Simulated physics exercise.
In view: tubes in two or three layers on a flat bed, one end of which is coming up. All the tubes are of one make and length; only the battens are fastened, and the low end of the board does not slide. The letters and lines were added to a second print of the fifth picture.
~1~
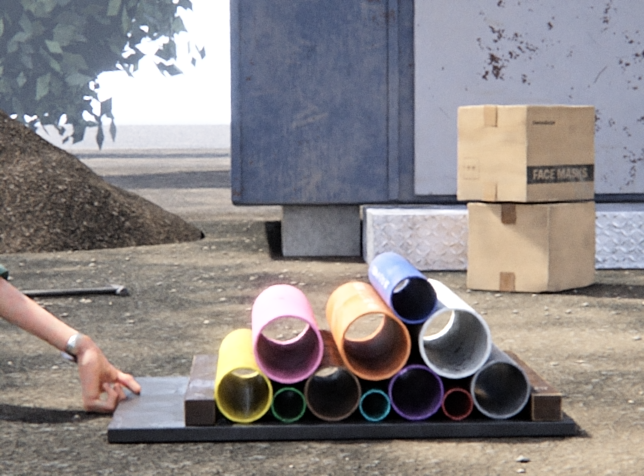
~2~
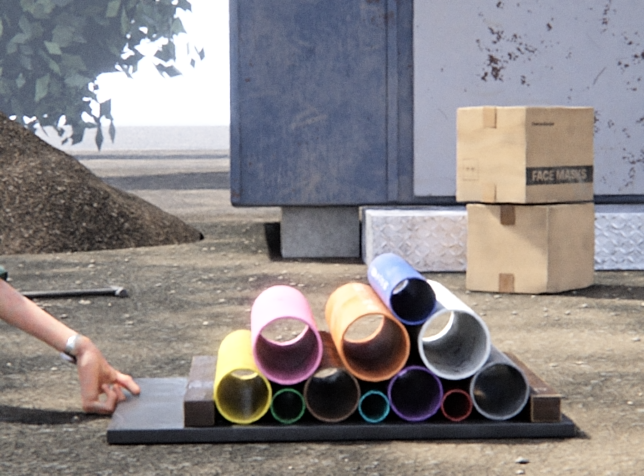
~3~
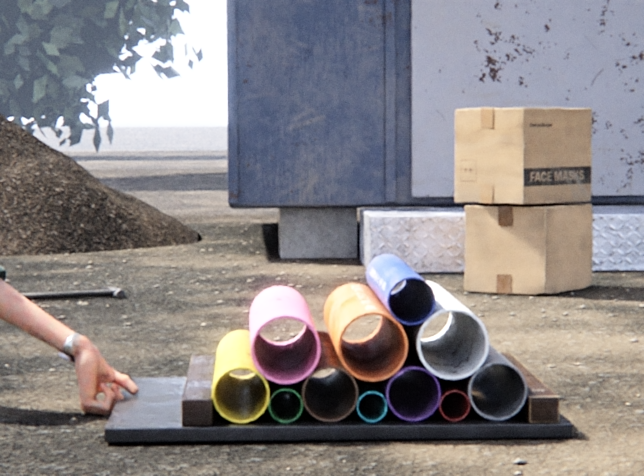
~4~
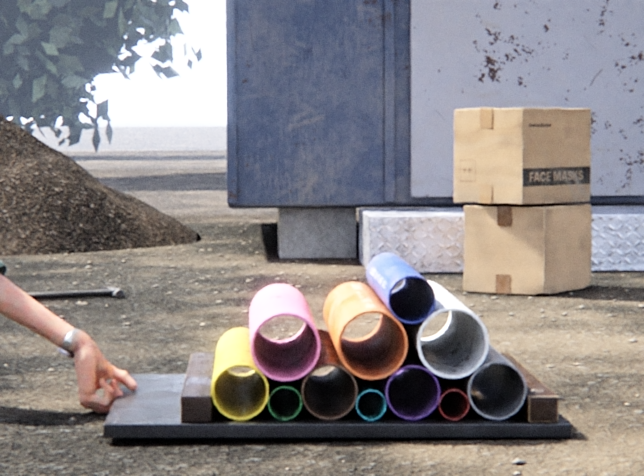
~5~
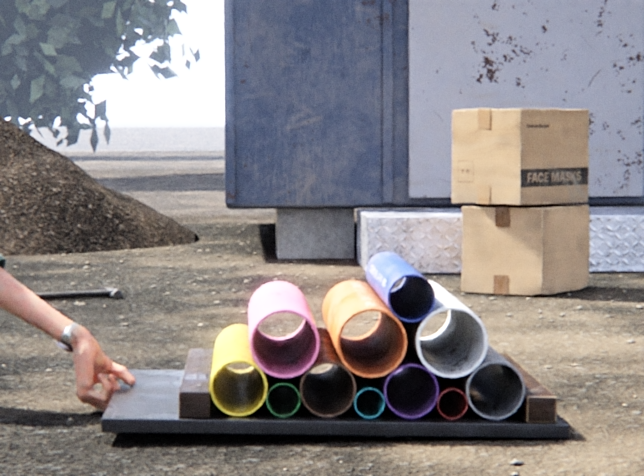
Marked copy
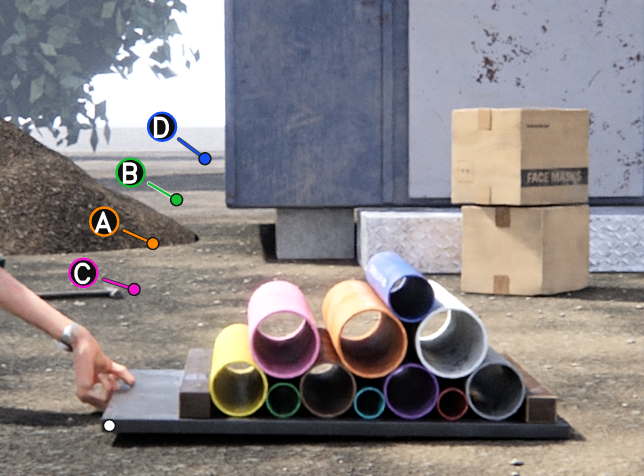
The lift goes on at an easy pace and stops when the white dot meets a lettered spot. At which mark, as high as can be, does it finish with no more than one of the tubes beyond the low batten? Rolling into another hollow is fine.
D is the limit.
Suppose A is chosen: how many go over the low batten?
With A, none.
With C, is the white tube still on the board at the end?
The white tube: Yes.
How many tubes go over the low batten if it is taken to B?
At B the number is none.
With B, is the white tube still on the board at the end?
Yes.
On the marked copy, A at (153, 243); B at (176, 200); C at (134, 289); D at (205, 159); the white dot at (110, 425).
With D. Early on, board at 20°.
Further on, board at 37°.
At the end, board at 37°, none over the low batten.
As for the rest, A none over the low batten; B none over the low batten; C none over the low batten.
